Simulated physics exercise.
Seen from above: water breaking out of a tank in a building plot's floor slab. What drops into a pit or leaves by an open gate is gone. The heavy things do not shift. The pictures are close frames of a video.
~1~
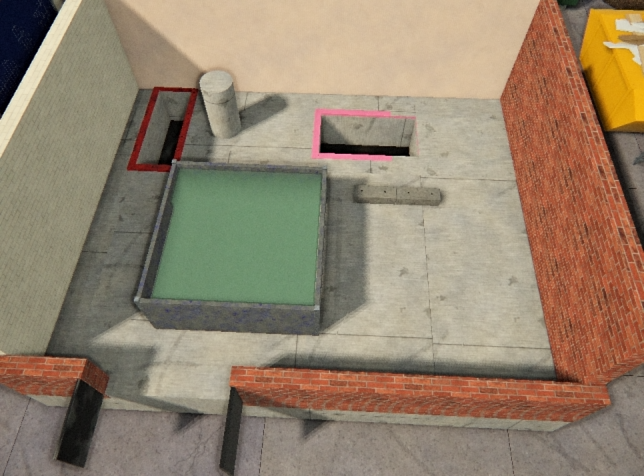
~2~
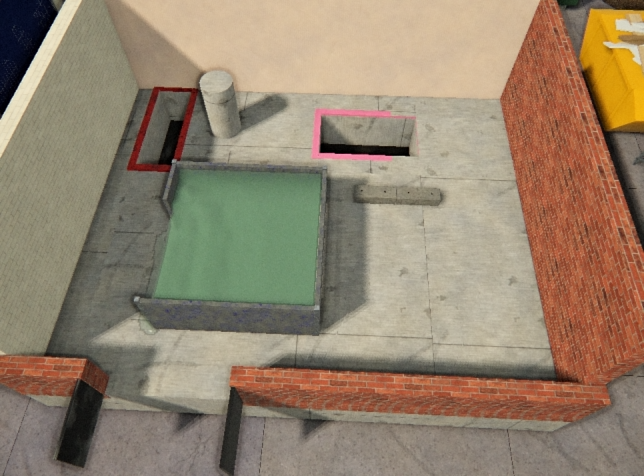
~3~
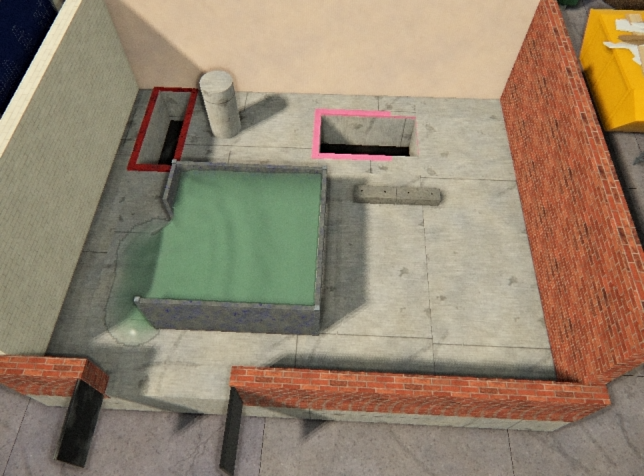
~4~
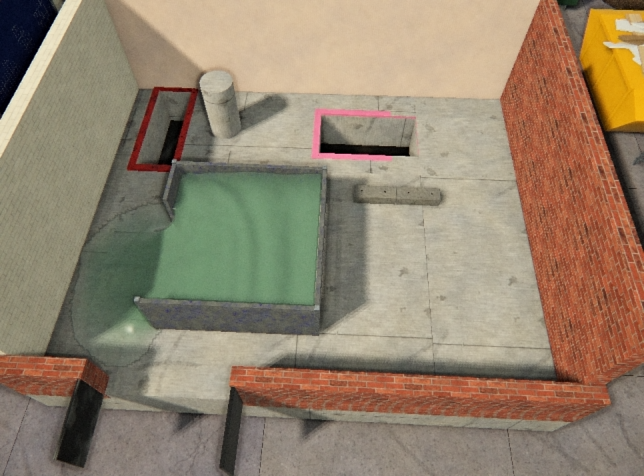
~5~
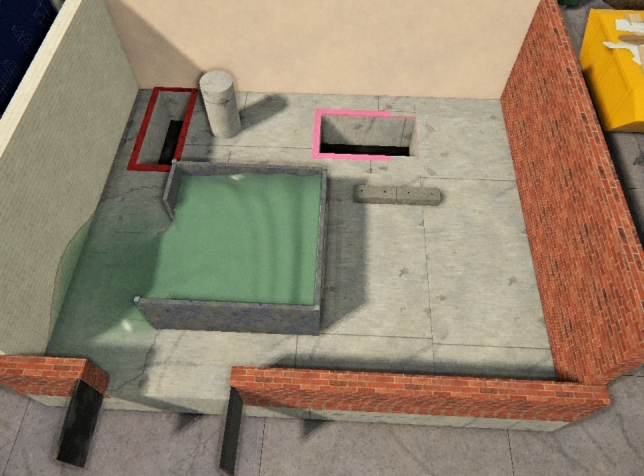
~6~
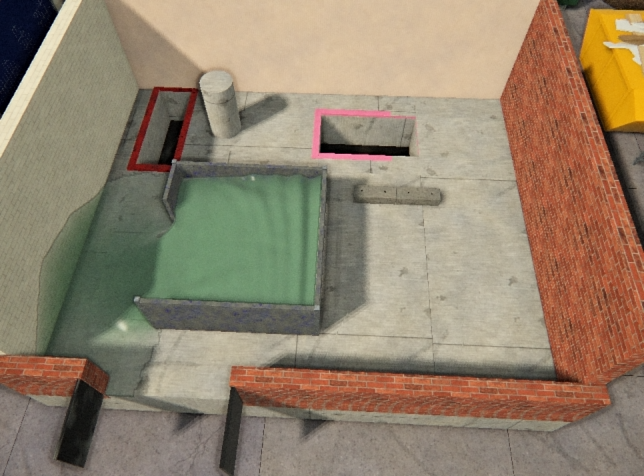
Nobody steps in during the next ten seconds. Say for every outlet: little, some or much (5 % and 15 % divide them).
In the end: The gate takes above 15 %; the pink pit takes between 5 and 15 %; the red pit takes above 15 %.
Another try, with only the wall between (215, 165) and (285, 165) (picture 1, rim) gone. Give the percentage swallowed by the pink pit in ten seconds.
Roughly, in per cent: Pink 35.
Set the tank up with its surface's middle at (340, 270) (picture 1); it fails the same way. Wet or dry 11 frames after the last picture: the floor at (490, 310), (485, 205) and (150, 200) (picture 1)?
As listed: Dry, dry, awash.
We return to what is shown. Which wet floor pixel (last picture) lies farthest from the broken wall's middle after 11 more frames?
At about (139, 92).
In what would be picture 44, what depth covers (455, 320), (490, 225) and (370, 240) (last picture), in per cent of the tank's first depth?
About 2, 4 and 0 per cent.
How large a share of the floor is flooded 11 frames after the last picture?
Close to 30 %.
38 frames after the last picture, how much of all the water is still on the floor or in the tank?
Roughly 56 per cent.
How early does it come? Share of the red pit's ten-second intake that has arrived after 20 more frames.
Near 40 in a hundred.
A moment on, water covers 15 % of the floor; the gate 0 %, the pink pit 0 %, the red pit 0 %.
Next, water covers 30 % of the floor; the gate 2 %, the pink pit 0 %, the red pit 4 %.
Then, water covers 50 % of the floor; the gate 8 %, the pink pit 0 %, the red pit 14 %.
Later, water covers 80 % of the floor; the gate 15 %, the pink pit 2 %, the red pit 27 %.
In the end, water covers 95 % of the floor; the gate 20 %, the pink pit 7 %, the red pit 34 %.
